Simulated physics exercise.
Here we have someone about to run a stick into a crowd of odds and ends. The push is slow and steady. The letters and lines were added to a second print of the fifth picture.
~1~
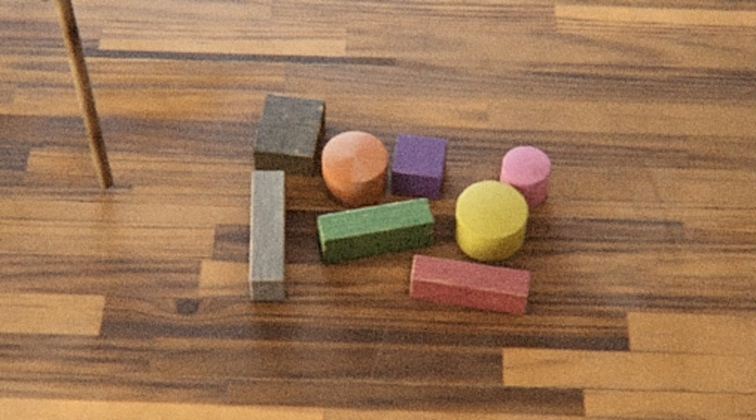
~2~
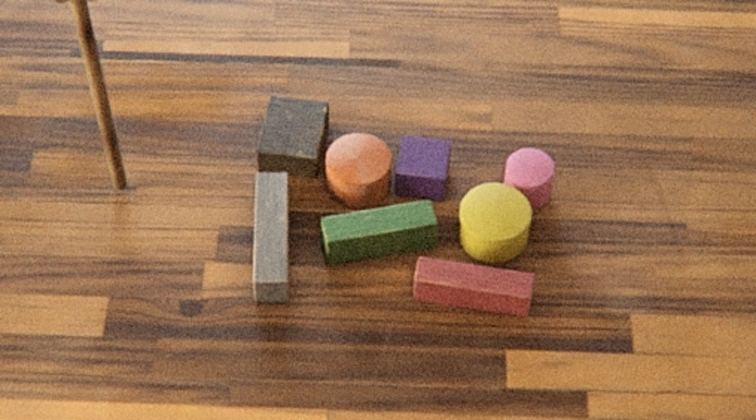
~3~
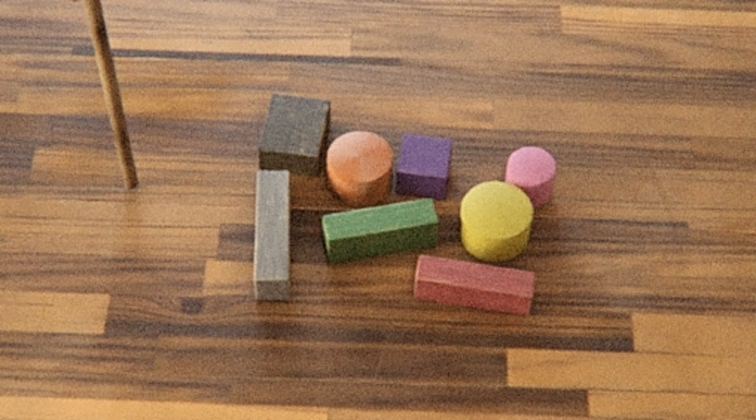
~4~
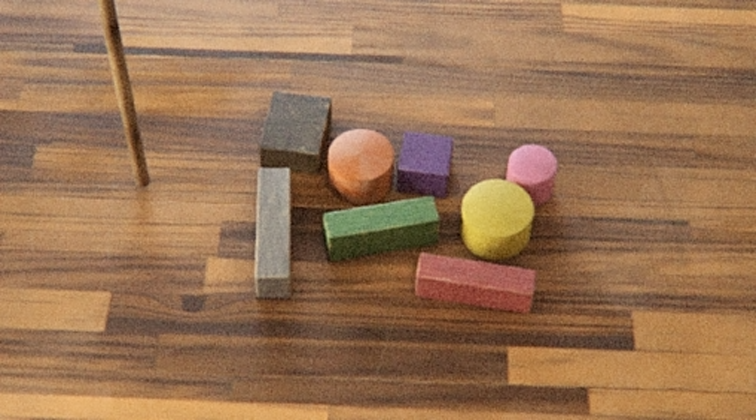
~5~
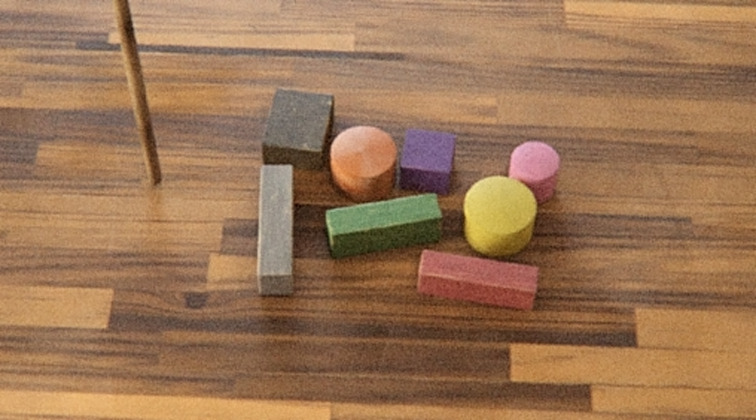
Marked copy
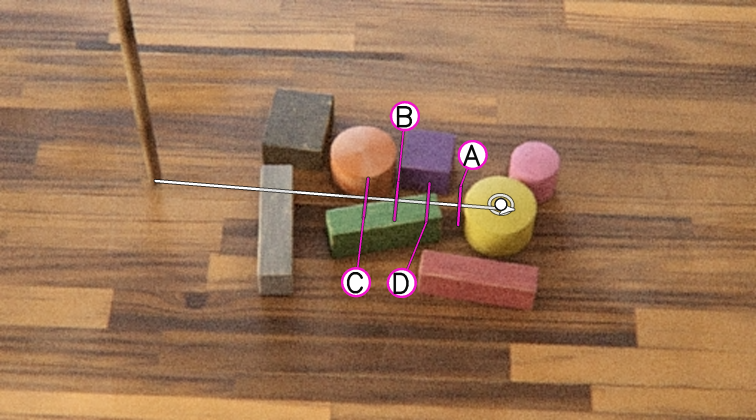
A striped wooden surface fills the view, seen from above at a slant. Near the middle sit a black block, an orange cylinder, a purple block and a small pink cylinder, with an upright grey bar, a green bar, a larger yellow cylinder and a red bar below them. A thin stick at upper left slides slowly rightward toward the still group without touching it, while the camera shifts very slightly.
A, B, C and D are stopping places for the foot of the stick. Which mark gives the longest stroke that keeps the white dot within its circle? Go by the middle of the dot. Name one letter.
It should halt at A.
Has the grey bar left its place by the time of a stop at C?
By then, yes.
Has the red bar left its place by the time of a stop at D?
By then, no.
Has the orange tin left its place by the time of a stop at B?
By then, yes.
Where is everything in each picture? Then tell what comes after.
Pink tin (525, 177); yellow tin (491, 221); grey bar (269, 235), in the first picture.
Grey bar (272, 237); red bar (474, 286), in the second picture.
Black block (295, 135); green bar (380, 230), in the third picture.
Orange tin (361, 167); purple block (425, 165), in the fourth picture.
Pink tin (534, 173); yellow tin (500, 216); grey bar (277, 229), in the fifth picture.
On the marked copy, A at (460, 206); B at (397, 200); C at (366, 197); D at (428, 203); the arrow from (155, 181) to (513, 209); the white dot at (500, 204).
Following A. Soon after the start, foot of the stick (264, 191).
Later, foot of the stick (373, 200); grey bar (302, 237); orange tin (376, 155).
In the end, foot of the stick (460, 207); grey bar (302, 237); orange tin (376, 155); the dot is still in its ring.
As for the rest, B keeps the dot in but is short; C keeps the dot in but is short; D keeps the dot in but is short.
